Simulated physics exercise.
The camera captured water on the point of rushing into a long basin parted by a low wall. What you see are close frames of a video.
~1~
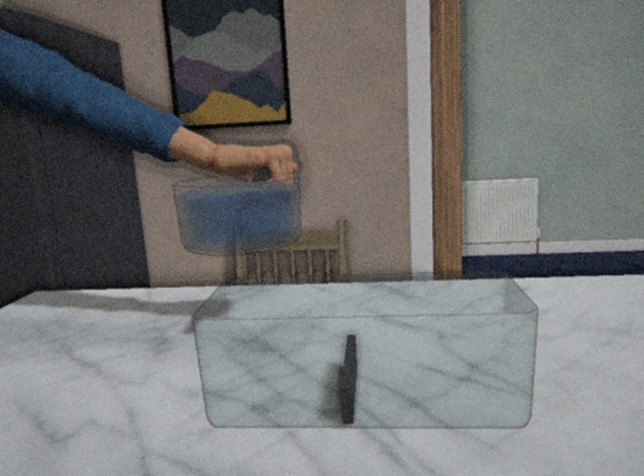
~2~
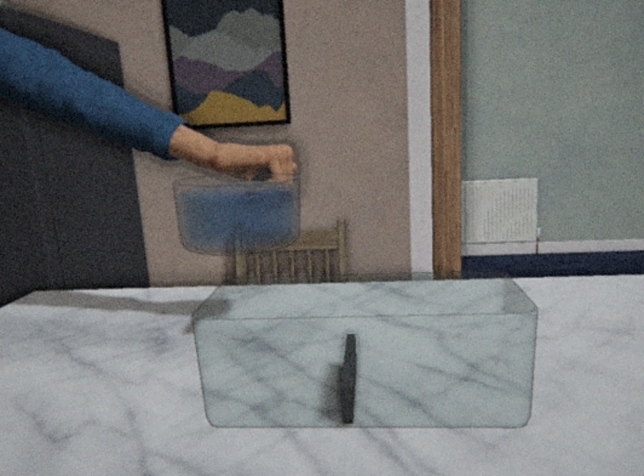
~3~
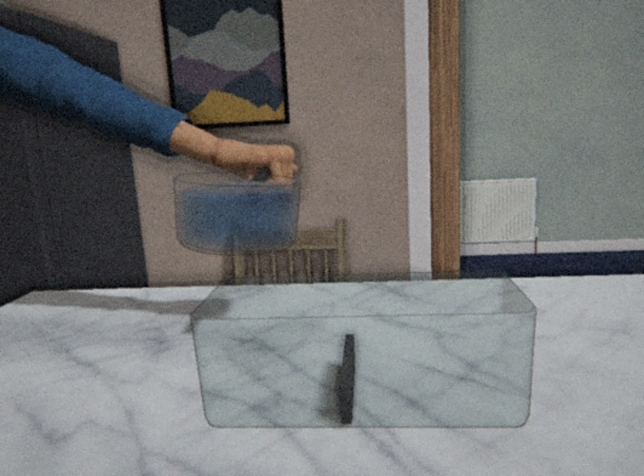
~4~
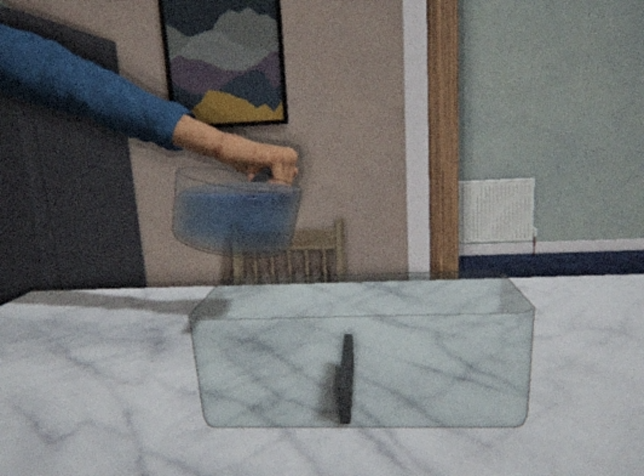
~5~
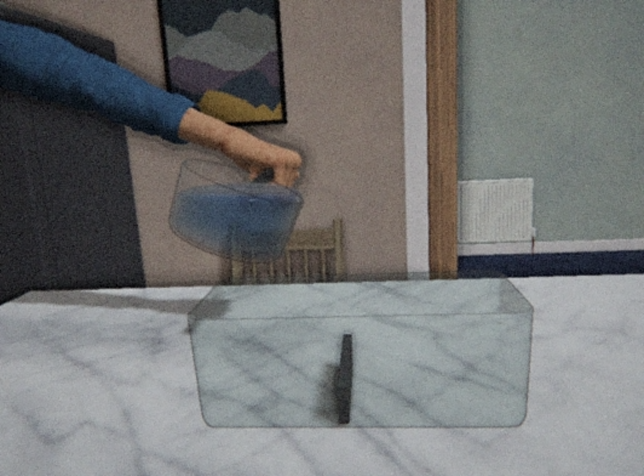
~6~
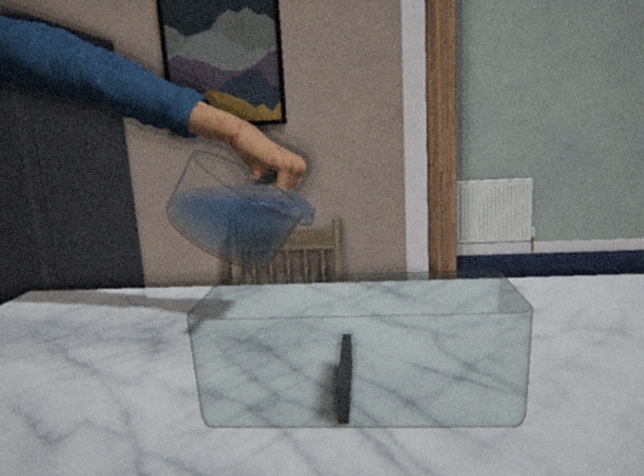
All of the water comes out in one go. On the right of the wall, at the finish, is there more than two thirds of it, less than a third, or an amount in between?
There is an amount in between there.
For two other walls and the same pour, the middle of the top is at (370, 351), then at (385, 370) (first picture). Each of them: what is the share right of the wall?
The first position gives around 20 percent, the second around 25 percent.
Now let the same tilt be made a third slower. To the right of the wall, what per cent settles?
Around 65 percent.
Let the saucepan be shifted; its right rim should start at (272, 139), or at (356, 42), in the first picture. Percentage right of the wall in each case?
One after the other: 40 %, 90 %.
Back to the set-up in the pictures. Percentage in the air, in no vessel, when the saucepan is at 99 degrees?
Estimated at 25 per cent or so.
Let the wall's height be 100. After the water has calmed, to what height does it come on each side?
I'd say about 40 for the left and about 40 for the right.
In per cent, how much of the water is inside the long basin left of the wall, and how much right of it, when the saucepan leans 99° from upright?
Left 15 %, right 40 %.
A moment on, the saucepan is tipped on its side and 21 per cent is still to pour, 14 is left of the wall and 38 right of it.
Next, the saucepan is tipped right over and 2 per cent is still to pour, 41 is left of the wall and 54 right of it.
Then the saucepan is tipped right over and 0 per cent is still to pour, 45 is left of the wall and 54 right of it.
Later the saucepan is tipped right over and 0 per cent is still to pour, 45 is left of the wall and 54 right of it.
Finally, 45 per cent lies left of the wall, 54 right of it and 1 outside.
